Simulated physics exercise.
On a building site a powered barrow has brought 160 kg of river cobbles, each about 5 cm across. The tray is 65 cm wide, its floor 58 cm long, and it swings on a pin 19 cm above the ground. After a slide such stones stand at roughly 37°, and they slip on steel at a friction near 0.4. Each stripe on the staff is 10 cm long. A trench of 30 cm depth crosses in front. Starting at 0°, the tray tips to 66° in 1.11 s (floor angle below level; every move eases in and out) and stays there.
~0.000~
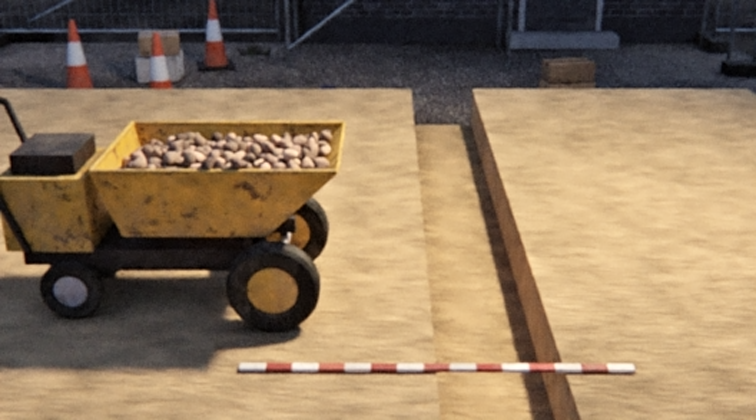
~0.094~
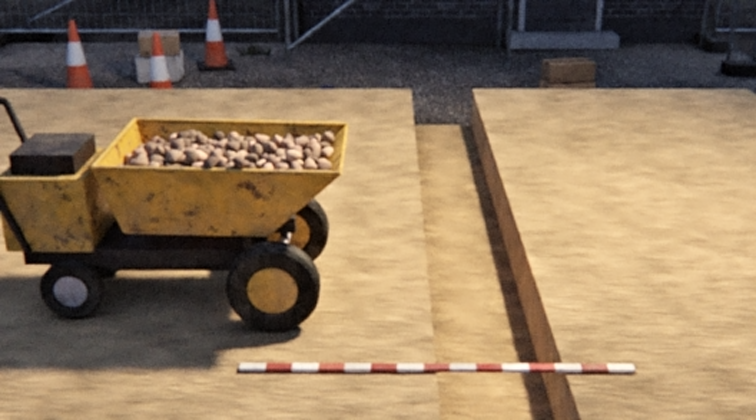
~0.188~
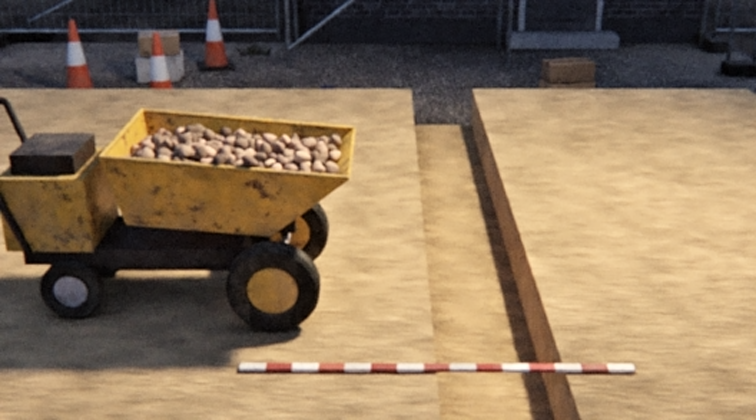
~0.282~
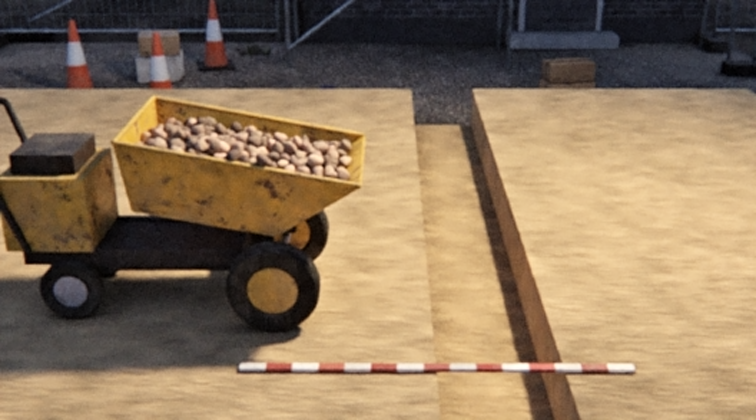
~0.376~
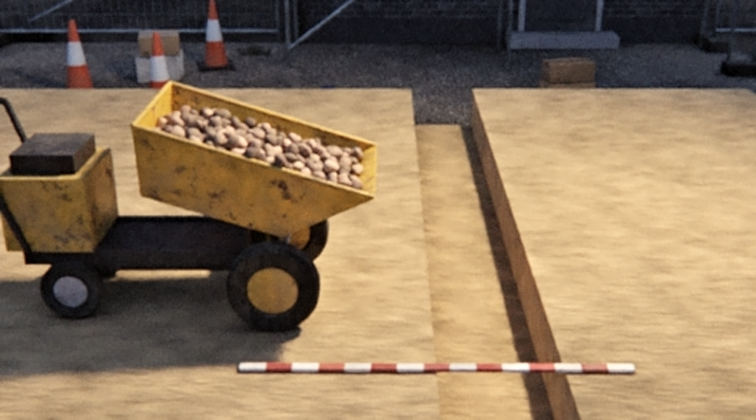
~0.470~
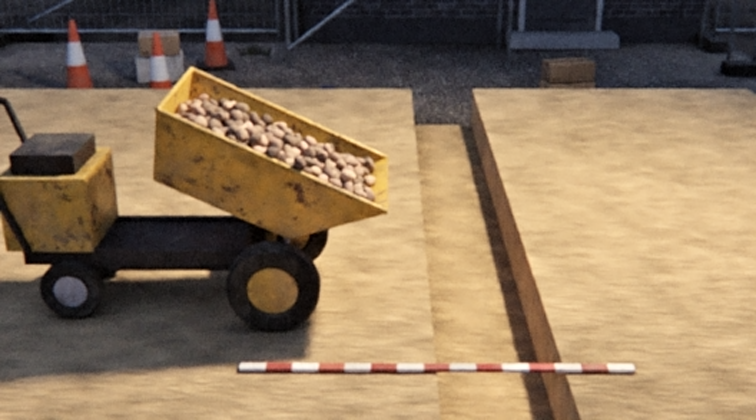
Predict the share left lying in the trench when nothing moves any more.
About 100 per cent.
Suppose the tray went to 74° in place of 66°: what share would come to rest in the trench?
It would be near 95 per cent.
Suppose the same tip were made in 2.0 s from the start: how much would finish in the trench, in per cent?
It would be near 100 per cent.
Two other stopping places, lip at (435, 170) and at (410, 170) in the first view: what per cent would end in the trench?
About 60 and 85 per cent.
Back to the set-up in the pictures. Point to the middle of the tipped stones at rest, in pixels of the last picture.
Near (481, 338).
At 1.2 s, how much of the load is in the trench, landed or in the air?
Some 35 per cent.
After 0.8 s the floor is at 56°; 100 % in the tray; the foremost stones are at (419, 255).
After 1.2 s the floor is at 66°; 65 % in the tray, 2 % short of the trench, 33 % in the trench; the foremost stones are at (513, 351).
After 1.6 s the floor is at 66°; 25 % in the tray, 2 % short of the trench, 73 % in the trench; the foremost stones are at (535, 330).
After 3.5 s the floor is at 66°; 0 % in the tray, 100 % in the trench; the foremost stones are at (532, 331).
